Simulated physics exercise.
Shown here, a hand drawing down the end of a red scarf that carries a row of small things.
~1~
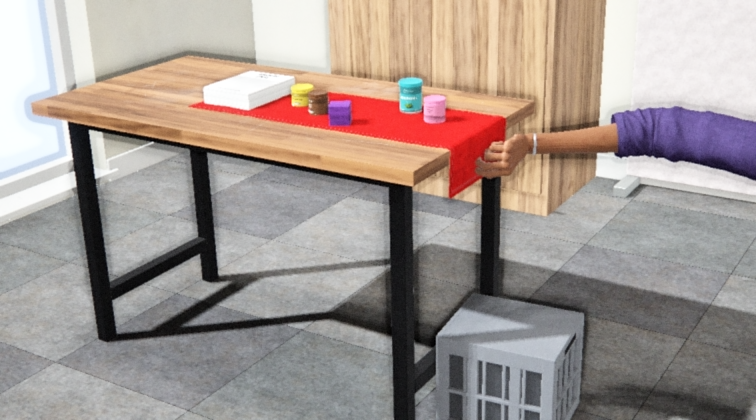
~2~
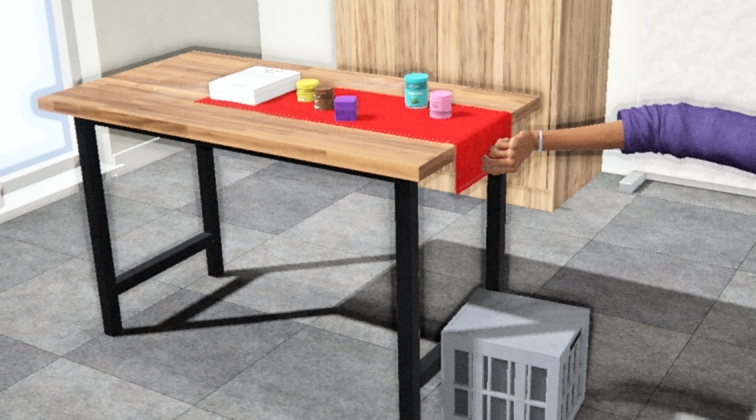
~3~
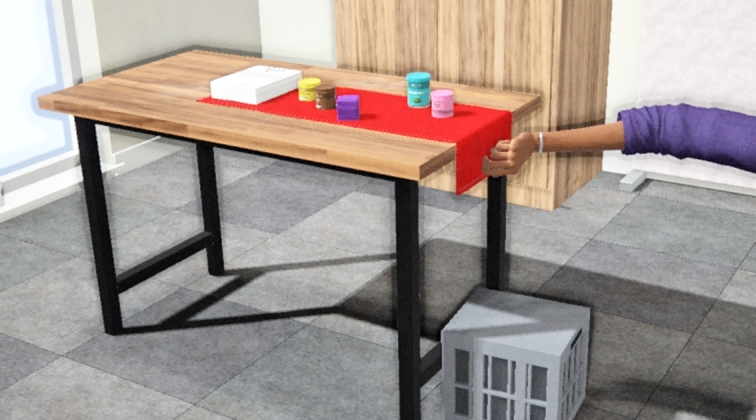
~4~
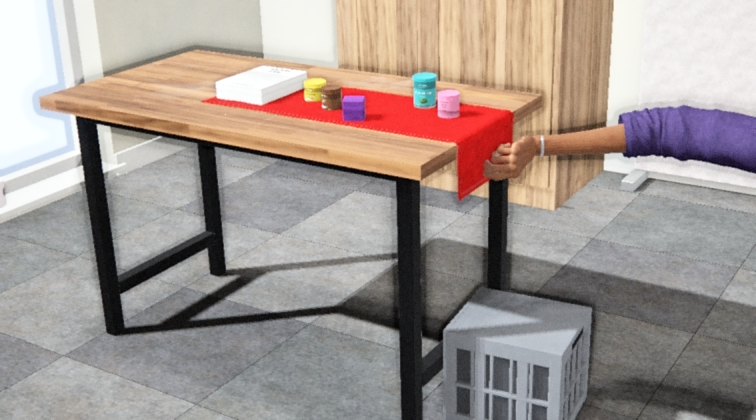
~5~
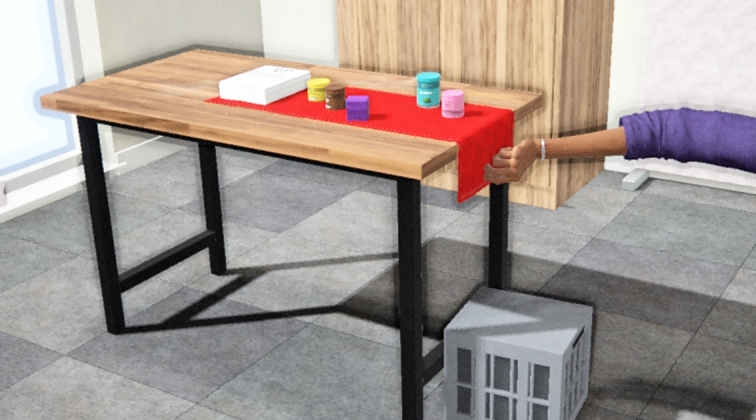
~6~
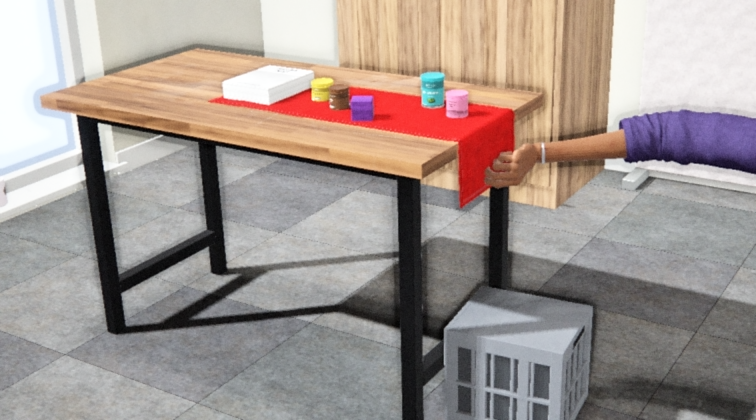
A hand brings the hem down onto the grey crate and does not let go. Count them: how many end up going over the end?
Lost over the edge: Three.
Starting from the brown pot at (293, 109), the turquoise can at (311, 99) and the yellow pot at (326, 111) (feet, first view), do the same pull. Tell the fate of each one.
So the brown pot stays aboard, the turquoise can stays aboard, and the yellow pot stays aboard.
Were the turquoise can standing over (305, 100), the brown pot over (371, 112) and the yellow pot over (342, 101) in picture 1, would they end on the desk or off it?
The turquoise can stays put, the brown pot topples down, and the yellow pot stays put.
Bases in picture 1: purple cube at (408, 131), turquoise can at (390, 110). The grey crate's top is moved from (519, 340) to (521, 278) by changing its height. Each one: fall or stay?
Purple cube: Lost; turquoise can: Safe.
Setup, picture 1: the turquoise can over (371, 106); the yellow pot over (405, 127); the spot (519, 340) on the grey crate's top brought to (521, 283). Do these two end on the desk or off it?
Turquoise can stays, yellow pot is gone.
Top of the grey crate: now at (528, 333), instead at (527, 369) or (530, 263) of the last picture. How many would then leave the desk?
We'd see 4, then 1.
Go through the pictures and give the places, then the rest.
In the first picture, hem (449, 198); pink pot (435, 98); turquoise can (411, 81); purple cube (340, 103); brown pot (318, 92); yellow pot (302, 87); top of the crate (519, 341).
In the second picture, hem (456, 194); pink pot (441, 93).
In the third picture, hem (456, 196); turquoise can (419, 75).
In the fourth picture, hem (459, 200); purple cube (354, 99); top of the crate (527, 335).
In the fifth picture, hem (458, 203); brown pot (335, 87).
In the sixth picture, hem (460, 208); pink pot (457, 93); turquoise can (433, 75); purple cube (362, 98); brown pot (339, 87); yellow pot (322, 81).
Soon after, hem near (489, 251); pink pot gone.
Then, hem on the crate; pink pot, turquoise can and purple cube gone.
At rest, hem on the crate; pink pot, turquoise can and purple cube gone. The desk loses three.
